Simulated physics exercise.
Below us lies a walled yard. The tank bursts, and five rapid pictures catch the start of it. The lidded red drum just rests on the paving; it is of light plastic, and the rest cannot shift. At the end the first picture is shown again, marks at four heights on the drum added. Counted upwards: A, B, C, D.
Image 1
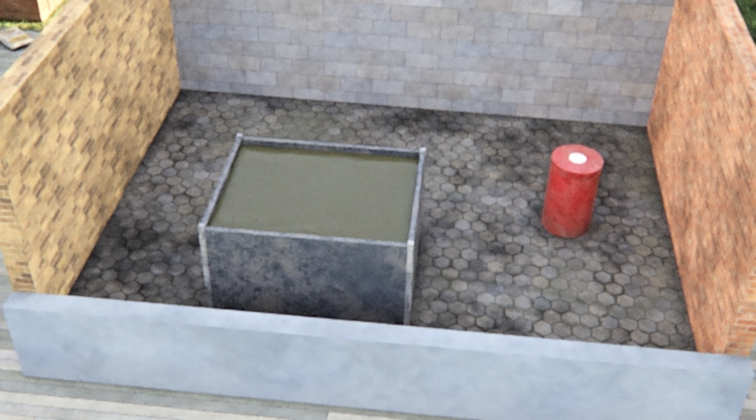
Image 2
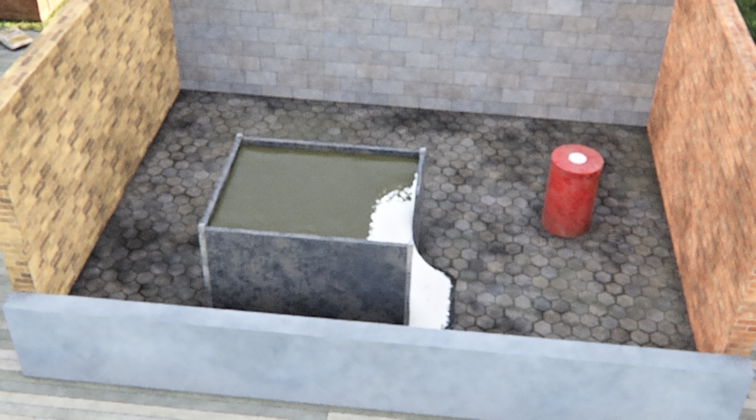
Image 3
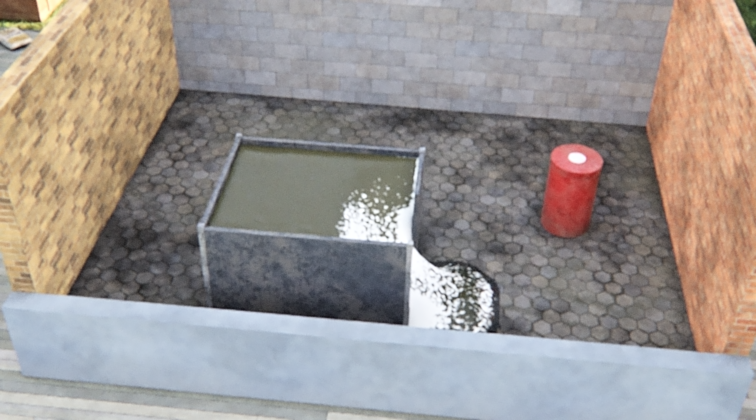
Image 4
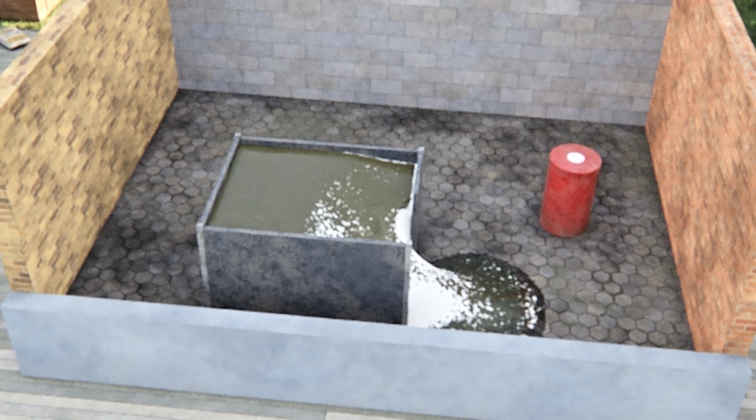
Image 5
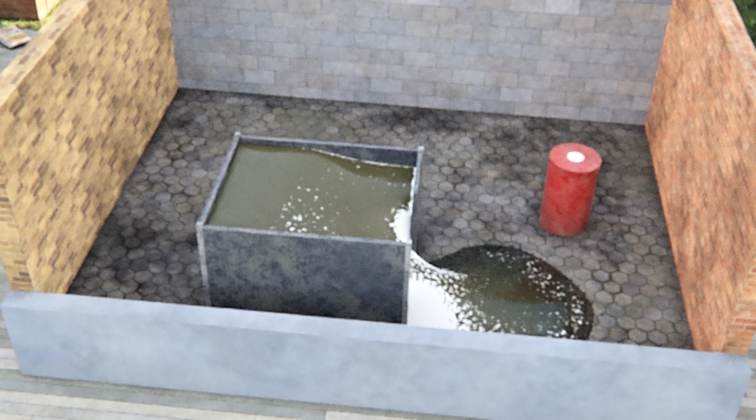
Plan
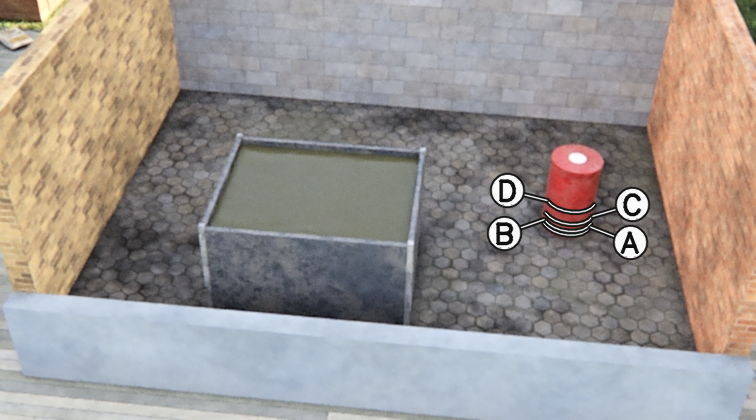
The footage shows a walled yard with a full tank of murky water and a red drum; water gushes from the tank's right side in a white, foamy stream, and a dark puddle spreads rightward across the paving.
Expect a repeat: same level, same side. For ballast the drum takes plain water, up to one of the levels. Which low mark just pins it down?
That is level D.
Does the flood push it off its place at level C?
Yes, that goes wrong.
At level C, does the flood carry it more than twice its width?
No, it does not.
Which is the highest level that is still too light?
It is C.
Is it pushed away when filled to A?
Yes, that goes wrong.
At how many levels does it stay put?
One of them.
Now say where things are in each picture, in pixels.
Lid of the red drum at (577, 159); tank full, its middle at (319, 193), in the first picture.
In the second picture, 2 % of the ground wet, in view closest to the drum at (448, 283).
In the third picture, 4 % of the ground wet, in view closest to the drum at (483, 278).
In the fourth picture, 7 % of the ground wet, in view closest to the drum at (494, 261).
Lid of the red drum at (575, 157); 10 % of the ground wet, in view closest to the drum at (528, 259), in the fifth picture.
On the marked copy, A at (567, 235); B at (568, 231); C at (569, 224); D at (571, 212); from the bottom up A, B, C, D.
For level A, it is pushed about 8 times its own width away.
For level B, it is pushed about twice its own width away.
For level C, it is pushed about its own width away.
For level D, it shifts by a finger or two and stays.
